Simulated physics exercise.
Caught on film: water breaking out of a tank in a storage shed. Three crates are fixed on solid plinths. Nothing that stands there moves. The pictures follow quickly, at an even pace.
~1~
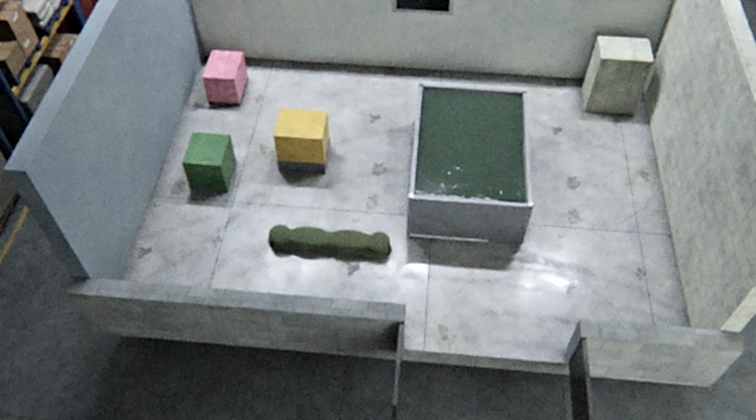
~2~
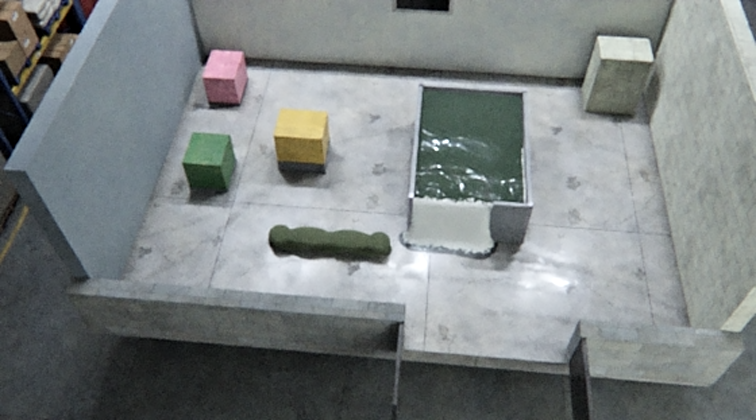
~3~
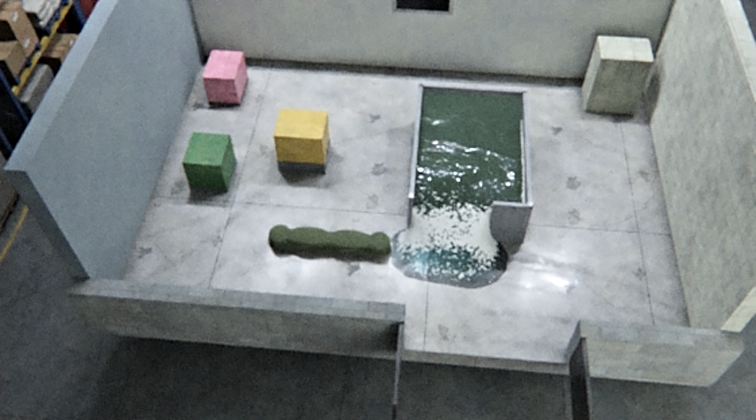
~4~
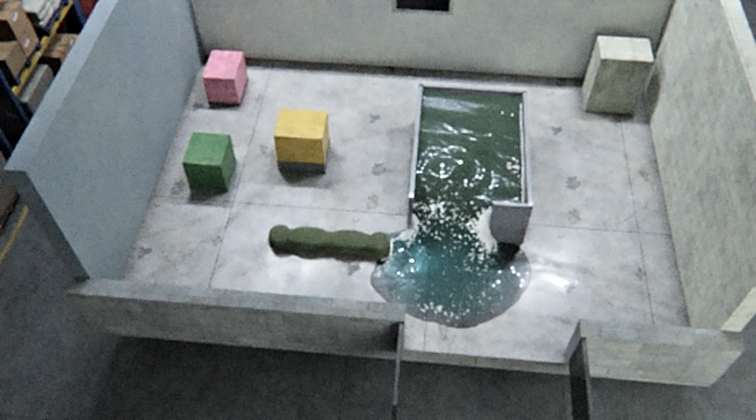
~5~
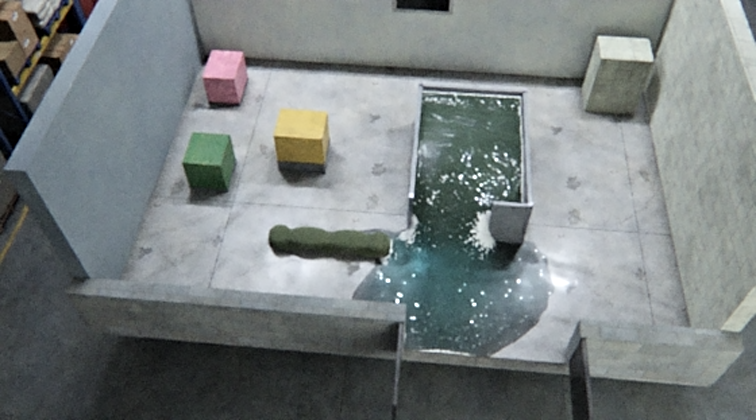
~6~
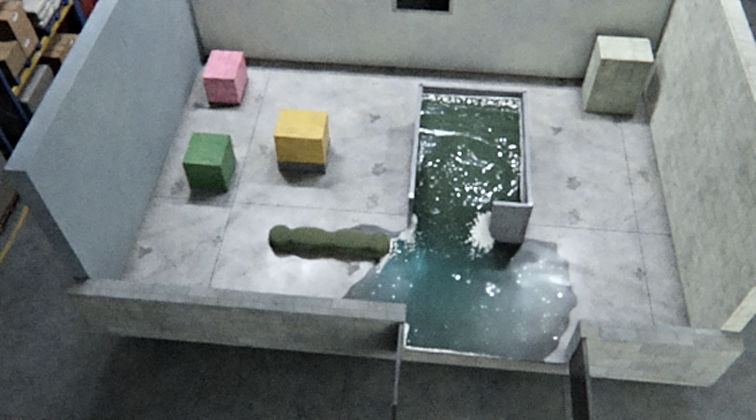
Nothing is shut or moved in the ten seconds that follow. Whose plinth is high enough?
The pink crate gets wet; the green crate gets wet; the yellow crate stays dry.
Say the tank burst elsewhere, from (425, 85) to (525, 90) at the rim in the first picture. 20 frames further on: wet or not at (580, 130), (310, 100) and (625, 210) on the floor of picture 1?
One after the other: Covered, under water, wet.
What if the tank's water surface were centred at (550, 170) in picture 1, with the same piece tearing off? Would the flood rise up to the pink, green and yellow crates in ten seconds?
In short: The pink crate escapes it, the green crate escapes it, the yellow crate escapes it.
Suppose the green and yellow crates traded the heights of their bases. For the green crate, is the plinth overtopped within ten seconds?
One by one: The green crate escapes it.
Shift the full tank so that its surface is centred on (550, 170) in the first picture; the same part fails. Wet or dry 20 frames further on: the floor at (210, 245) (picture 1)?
Verdict: Wet.
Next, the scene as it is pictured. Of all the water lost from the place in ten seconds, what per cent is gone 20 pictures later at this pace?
Some 65 per cent.
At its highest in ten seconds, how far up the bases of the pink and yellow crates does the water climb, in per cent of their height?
In turn 230 and 20 per cent.
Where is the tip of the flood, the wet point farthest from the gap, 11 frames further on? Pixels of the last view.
At about (110, 307).
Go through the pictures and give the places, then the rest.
In the first frame, the open tank at (471, 144) is whole and still.
In the second frame, the front is at (403, 235), out from the gap at (450, 225).
In the third frame, the front is at (486, 281), out from the gap at (450, 225).
In the fourth frame, the front is at a hidden place, out from the gap at (450, 226).
In the fifth frame, water pours out at (450, 226) and has run to a hidden place.
In the sixth frame, the front is at a hidden place, out from the gap at (450, 226).
A moment on, water covers 15 % of the floor; the pink crate not reached, the green crate not reached, the yellow crate not reached.
Next, water covers 25 % of the floor; the pink crate not reached, the green crate not reached, the yellow crate not reached.
Then, water covers 35 % of the floor; the pink crate not reached, the green crate water round its plinth, the yellow crate water round its plinth.
Later, water covers 45 % of the floor; the pink crate water round its plinth, the green crate water round its plinth, the yellow crate water round its plinth.
In the end, water covers 70 % of the floor; the pink crate was topped, the green crate was topped, the yellow crate stayed above the water.
